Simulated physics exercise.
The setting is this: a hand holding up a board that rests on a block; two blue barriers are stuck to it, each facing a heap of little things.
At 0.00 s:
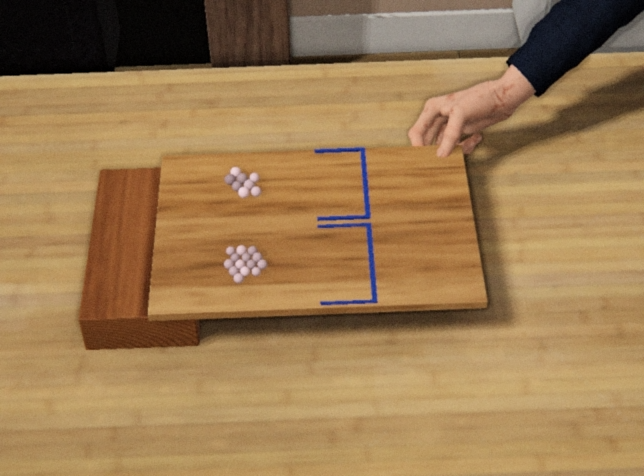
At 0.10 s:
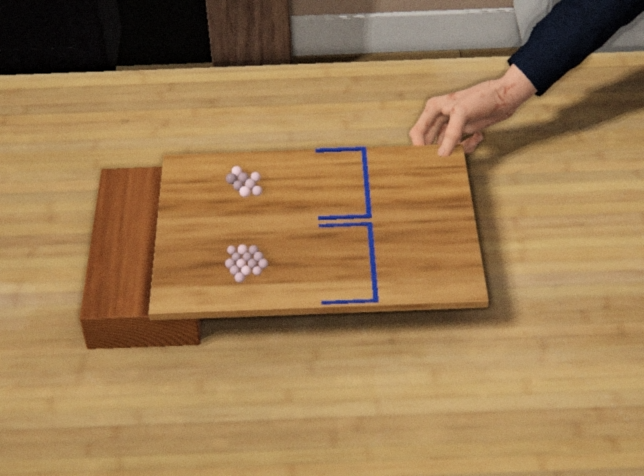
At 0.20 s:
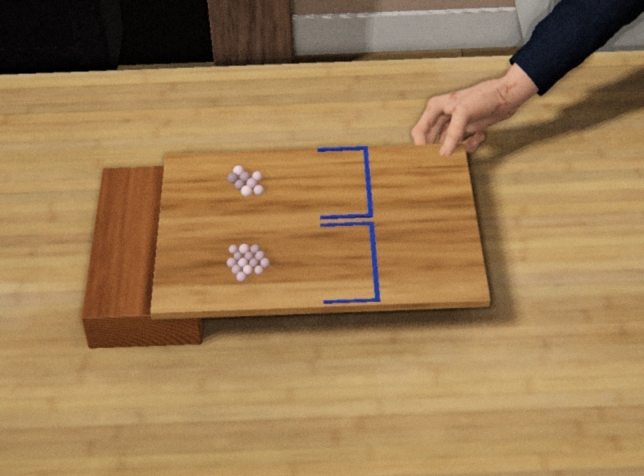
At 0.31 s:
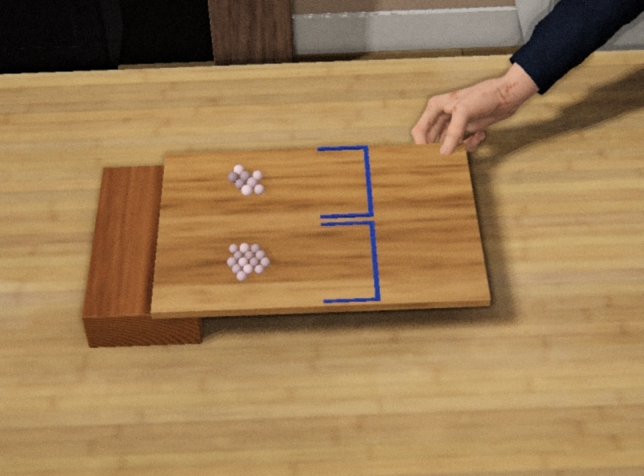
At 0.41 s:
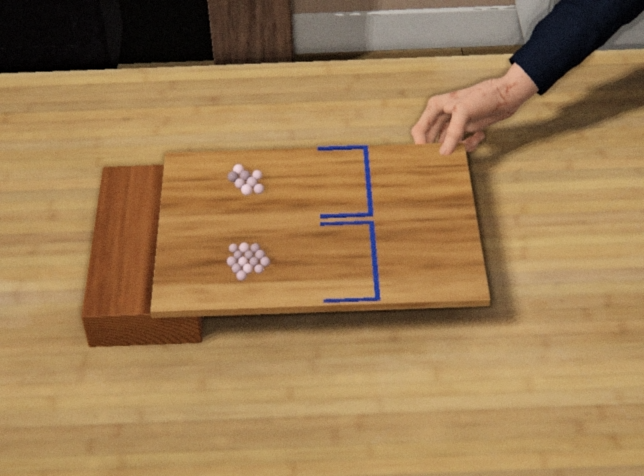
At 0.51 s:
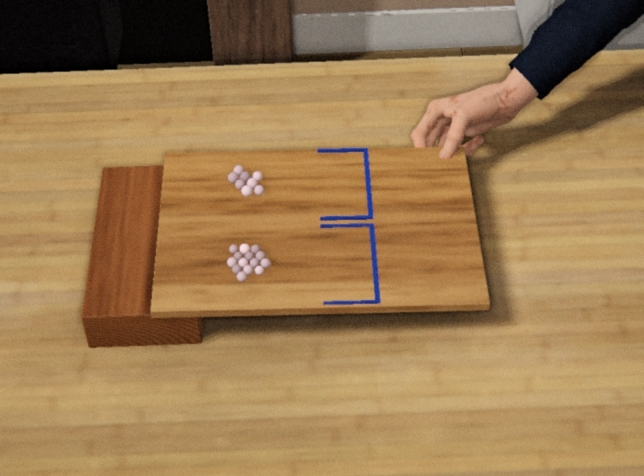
A hand held up the right end of a wooden board resting on a reddish-brown block, barely moving it, while two small clusters of pale beads sat still, each facing a blue barrier.
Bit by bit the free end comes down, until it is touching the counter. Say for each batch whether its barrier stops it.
At the end, the front batch will make it past its barrier, the back batch will make it past its barrier.
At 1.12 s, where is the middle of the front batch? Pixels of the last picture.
About (336, 274).
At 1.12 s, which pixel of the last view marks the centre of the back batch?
Roughly (330, 192).
By 0.83 s, board sloping at 8°; front batch on its way down; back batch on its way down.
By 1.12 s, board resting at 10°; front batch on its way down; back batch on its way down.
By 1.36 s, board resting at 10°; front batch almost all past its bar; back batch roughly two thirds past its bar.
When it is over (2.5 s), board resting at 10°; front batch every one past its bar; back batch roughly two thirds past its bar.
